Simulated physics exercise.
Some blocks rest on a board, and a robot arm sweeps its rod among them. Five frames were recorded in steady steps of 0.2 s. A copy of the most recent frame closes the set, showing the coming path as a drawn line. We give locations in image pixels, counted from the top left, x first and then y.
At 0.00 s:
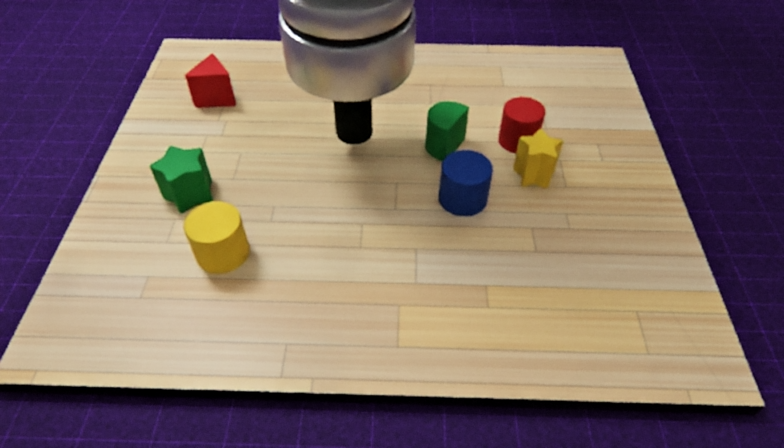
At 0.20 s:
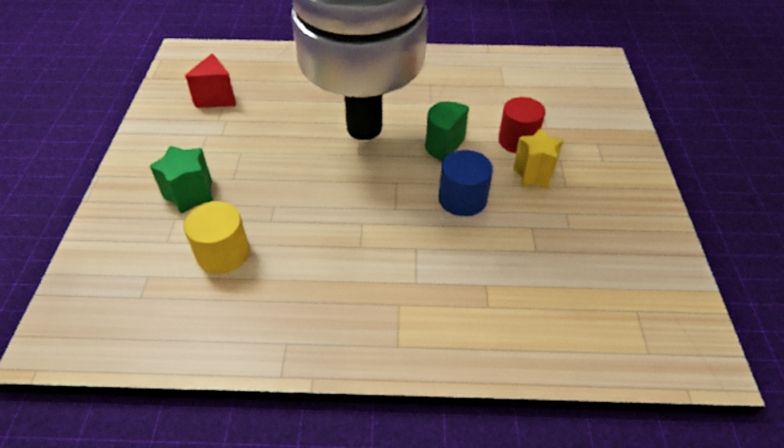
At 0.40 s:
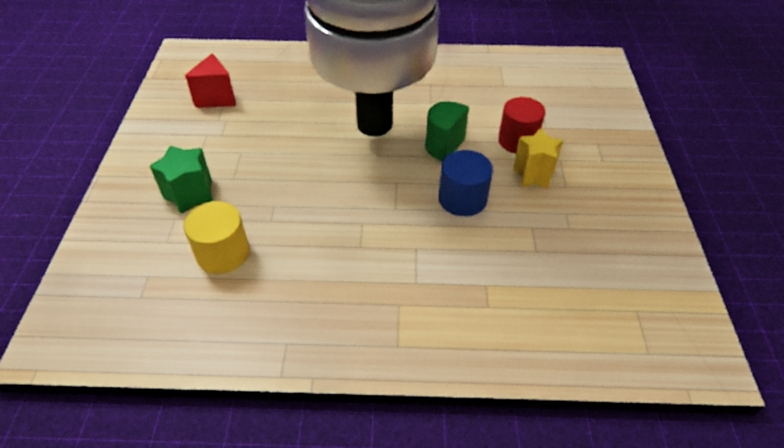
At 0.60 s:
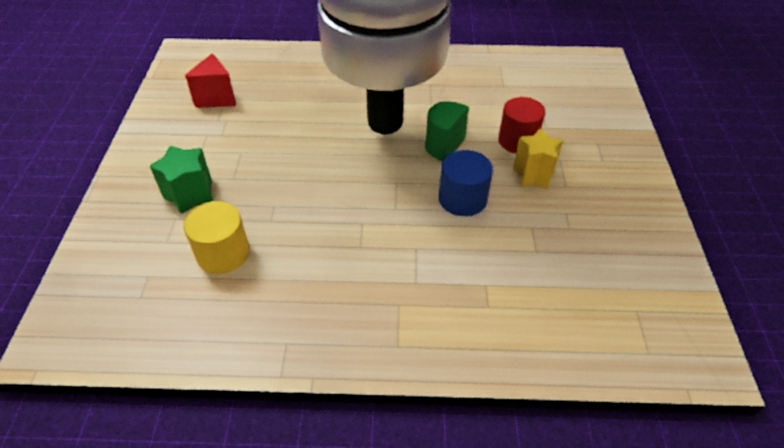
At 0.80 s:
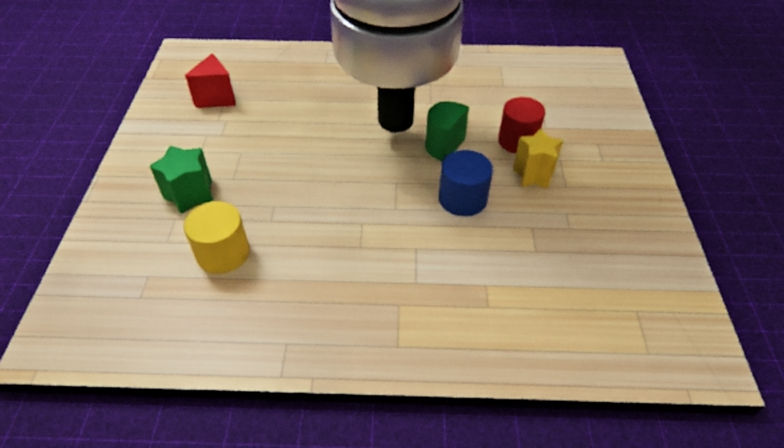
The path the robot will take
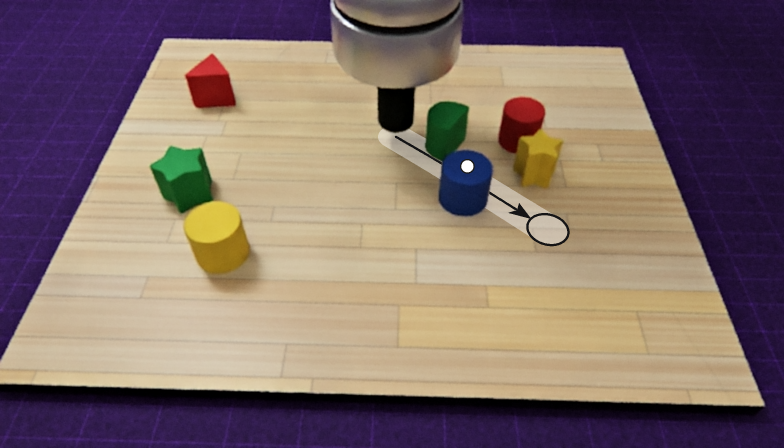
A silver robot arm with a black rod hangs over a pale wooden board on a purple surface, seen from above at an angle by a still camera. A red triangular block, green star and yellow cylinder sit at left, with a green block, blue and red cylinders and yellow star at right. The rod glides slightly right toward the green block, while every block stays still.
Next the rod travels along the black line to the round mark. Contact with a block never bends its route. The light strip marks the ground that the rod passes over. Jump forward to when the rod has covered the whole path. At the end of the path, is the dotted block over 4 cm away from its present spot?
Yes, I think so.
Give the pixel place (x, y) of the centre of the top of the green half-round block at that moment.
Its top centre lands on (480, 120).
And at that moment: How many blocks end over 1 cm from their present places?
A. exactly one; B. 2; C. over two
The correct letter is B.
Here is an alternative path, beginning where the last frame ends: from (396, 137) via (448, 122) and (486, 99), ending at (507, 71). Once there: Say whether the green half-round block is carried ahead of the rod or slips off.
Once the path is finished, the green half-round block lies beside or behind the rod.
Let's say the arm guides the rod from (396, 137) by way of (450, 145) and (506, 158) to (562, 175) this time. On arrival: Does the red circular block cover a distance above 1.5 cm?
Yes - that is the case.
Drawn move, from (396, 137) to (548, 229); the dot is on the blue circular block.
The first path, step by step. One third of the way, rod at (444, 150); green half-round block at (476, 119), turned 70° anticlockwise.
Two thirds of the way, rod at (497, 182); green half-round block at (480, 120), turned 80° anticlockwise; blue circular block at (489, 195).
At the end, rod at (552, 215); green half-round block at (480, 120), turned 80° anticlockwise; blue circular block at (496, 203); yellow star block still.
